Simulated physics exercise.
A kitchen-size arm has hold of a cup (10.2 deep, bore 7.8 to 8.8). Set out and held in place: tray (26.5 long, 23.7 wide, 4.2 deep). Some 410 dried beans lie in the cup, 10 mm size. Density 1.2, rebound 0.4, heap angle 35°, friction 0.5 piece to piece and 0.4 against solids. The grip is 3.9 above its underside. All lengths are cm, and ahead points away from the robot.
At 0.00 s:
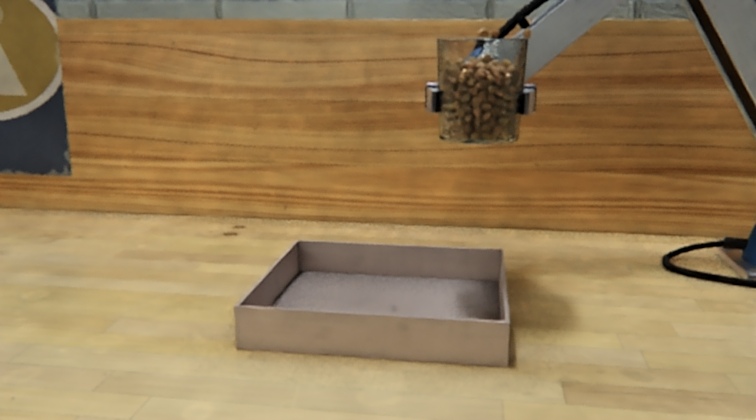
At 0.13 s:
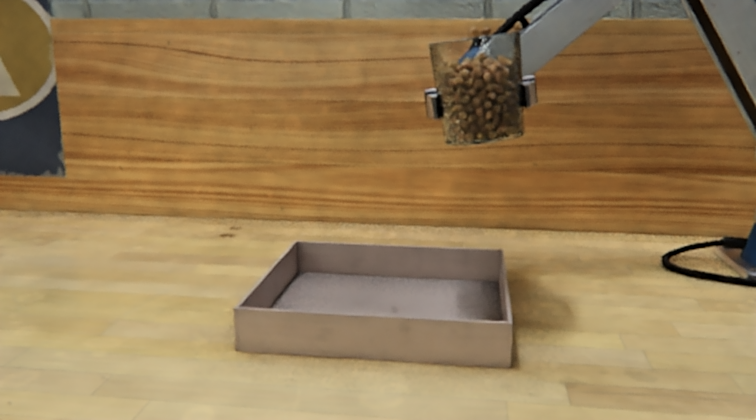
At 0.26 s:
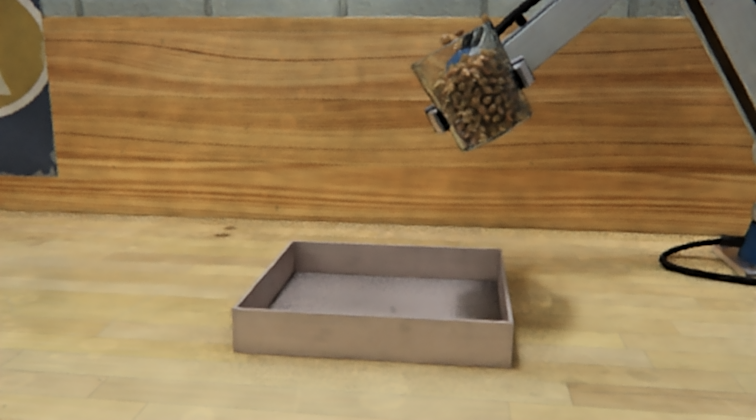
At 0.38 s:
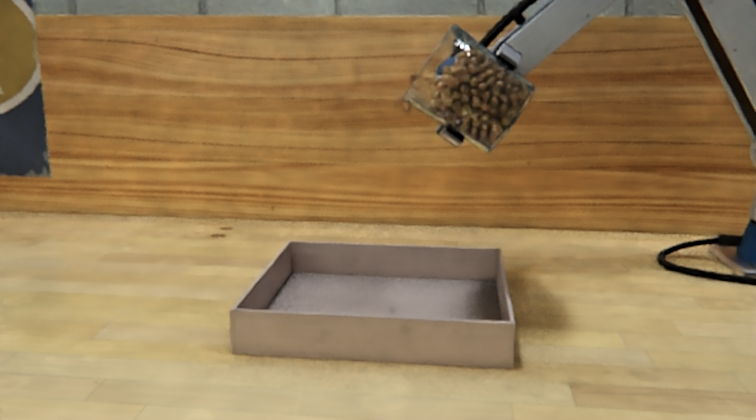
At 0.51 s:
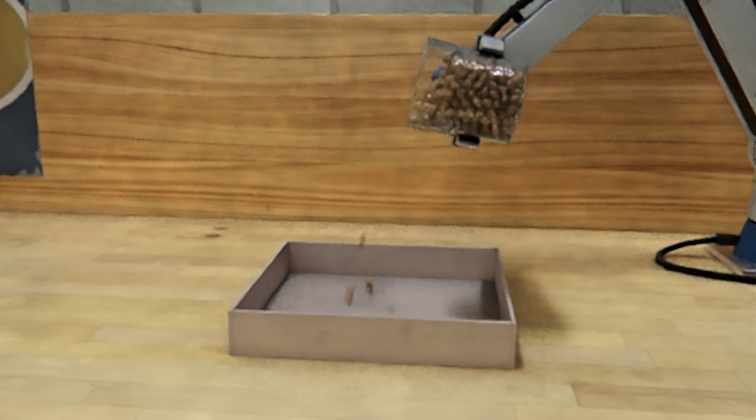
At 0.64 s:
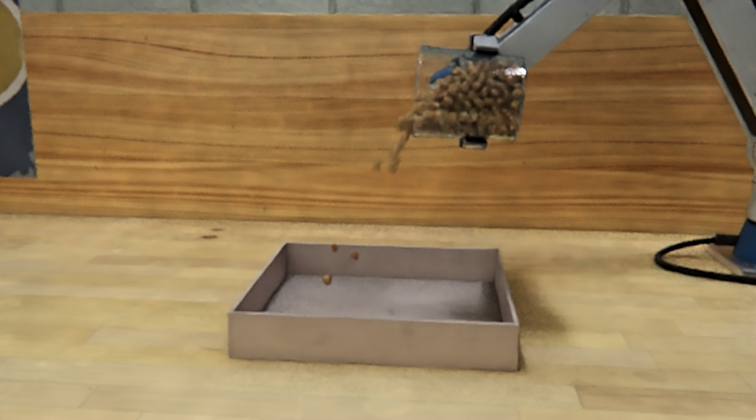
A robot arm tipped a clear cup packed with dried beans over to the left above a shallow, empty tray, and a few beans dropped into it before a small trickle slid over the rim.
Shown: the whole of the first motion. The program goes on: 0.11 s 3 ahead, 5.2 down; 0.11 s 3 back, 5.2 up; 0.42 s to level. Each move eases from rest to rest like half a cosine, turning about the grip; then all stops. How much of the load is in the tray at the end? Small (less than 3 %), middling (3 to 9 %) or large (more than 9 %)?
Share in the tray: Large (more than 9 %).
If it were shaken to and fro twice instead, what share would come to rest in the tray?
It would be near 35 per cent.
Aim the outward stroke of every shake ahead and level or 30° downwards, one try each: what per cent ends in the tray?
Some 60 and 50 per cent.
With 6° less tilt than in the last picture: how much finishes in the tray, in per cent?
Some 15 per cent.
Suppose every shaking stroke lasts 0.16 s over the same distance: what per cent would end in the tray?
In that case some 15 per cent.
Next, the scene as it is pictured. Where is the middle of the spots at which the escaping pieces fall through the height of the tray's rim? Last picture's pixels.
Near (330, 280).
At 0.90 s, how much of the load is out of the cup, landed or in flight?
About 15 per cent by then.
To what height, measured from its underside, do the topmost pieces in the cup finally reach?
Some 8.5 cm.
After 0.90 s, tilted 84° forward, highest piece 28 above the table; 349 in the cup, 25 in the tray, 38 in flight or on a rim.
After 1.15 s, tilted 18° forward, highest piece 30 above the table; 322 in the cup, 84 in the tray, 3 on the table or floor, 3 in flight or on a rim.
After 1.48 s, level, highest piece 29 above the table; 322 in the cup, 86 in the tray, 4 on the table or floor.
After 2.53 s, level, highest piece 29 above the table; 322 in the cup, 86 in the tray, 4 on the table or floor.
In the end, 322 in the cup, 86 in the tray, 4 on the table or floor. That is 21 % in the tray.
